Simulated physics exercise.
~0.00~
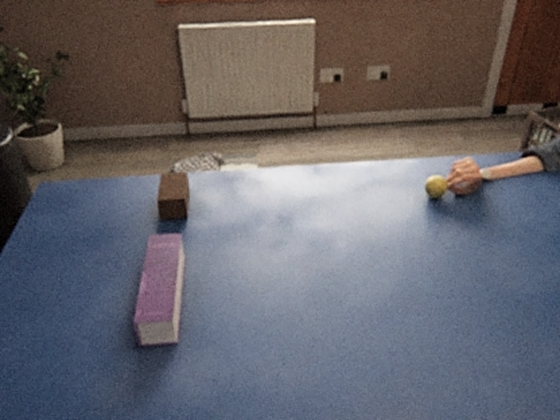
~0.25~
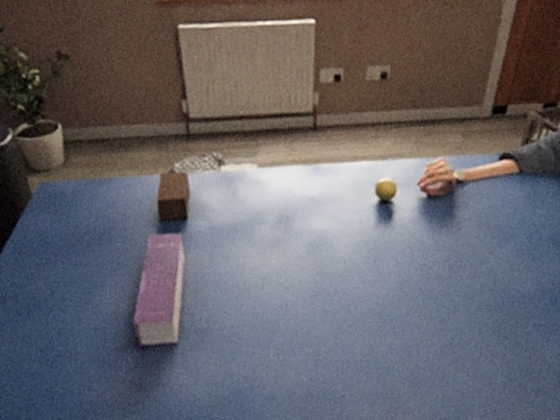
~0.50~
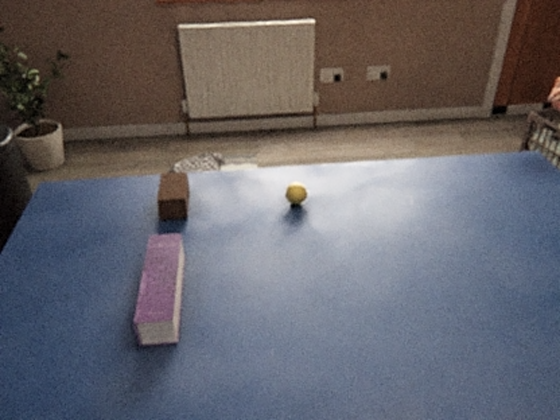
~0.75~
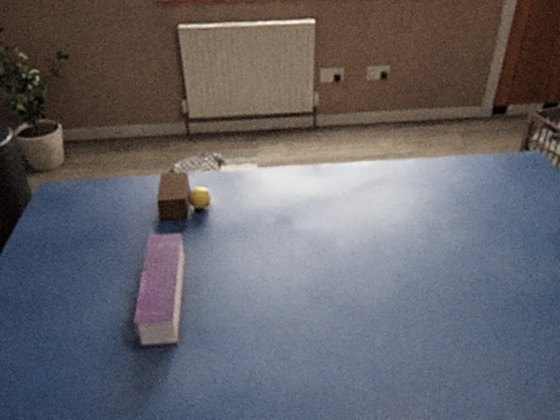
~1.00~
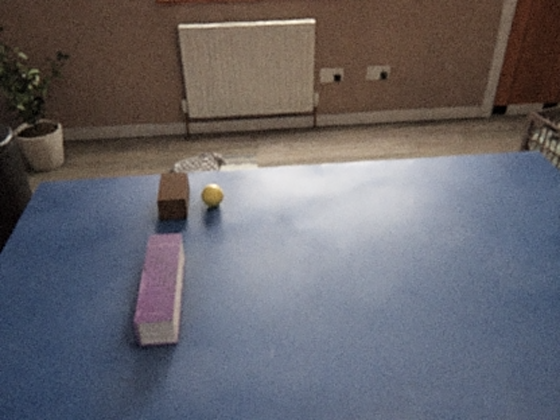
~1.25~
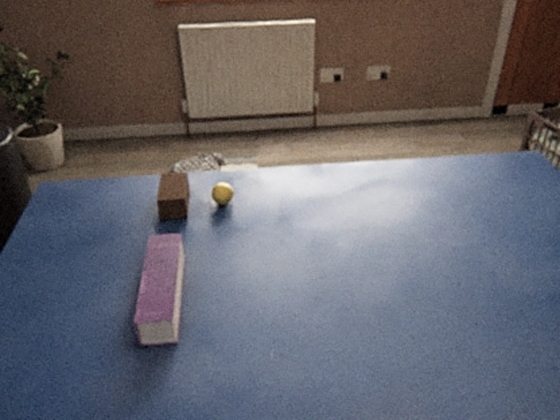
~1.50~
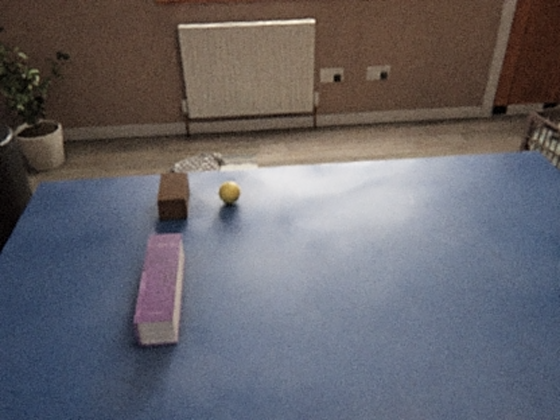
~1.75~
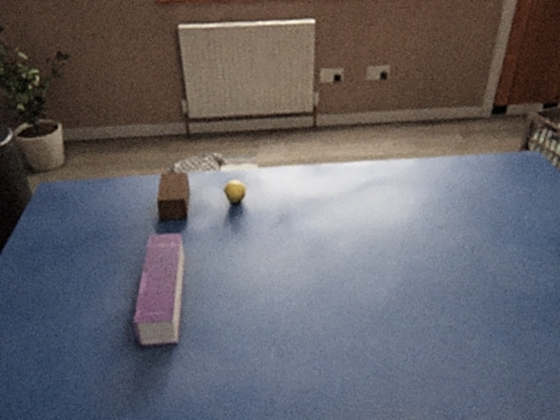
In this clip, a hand releases a yellow lemon on a blue table and draws back as the lemon rolls left toward a brown brick and a purple book. The lemon hits the brick, bounces off and rolls slowly back a short way to the right.
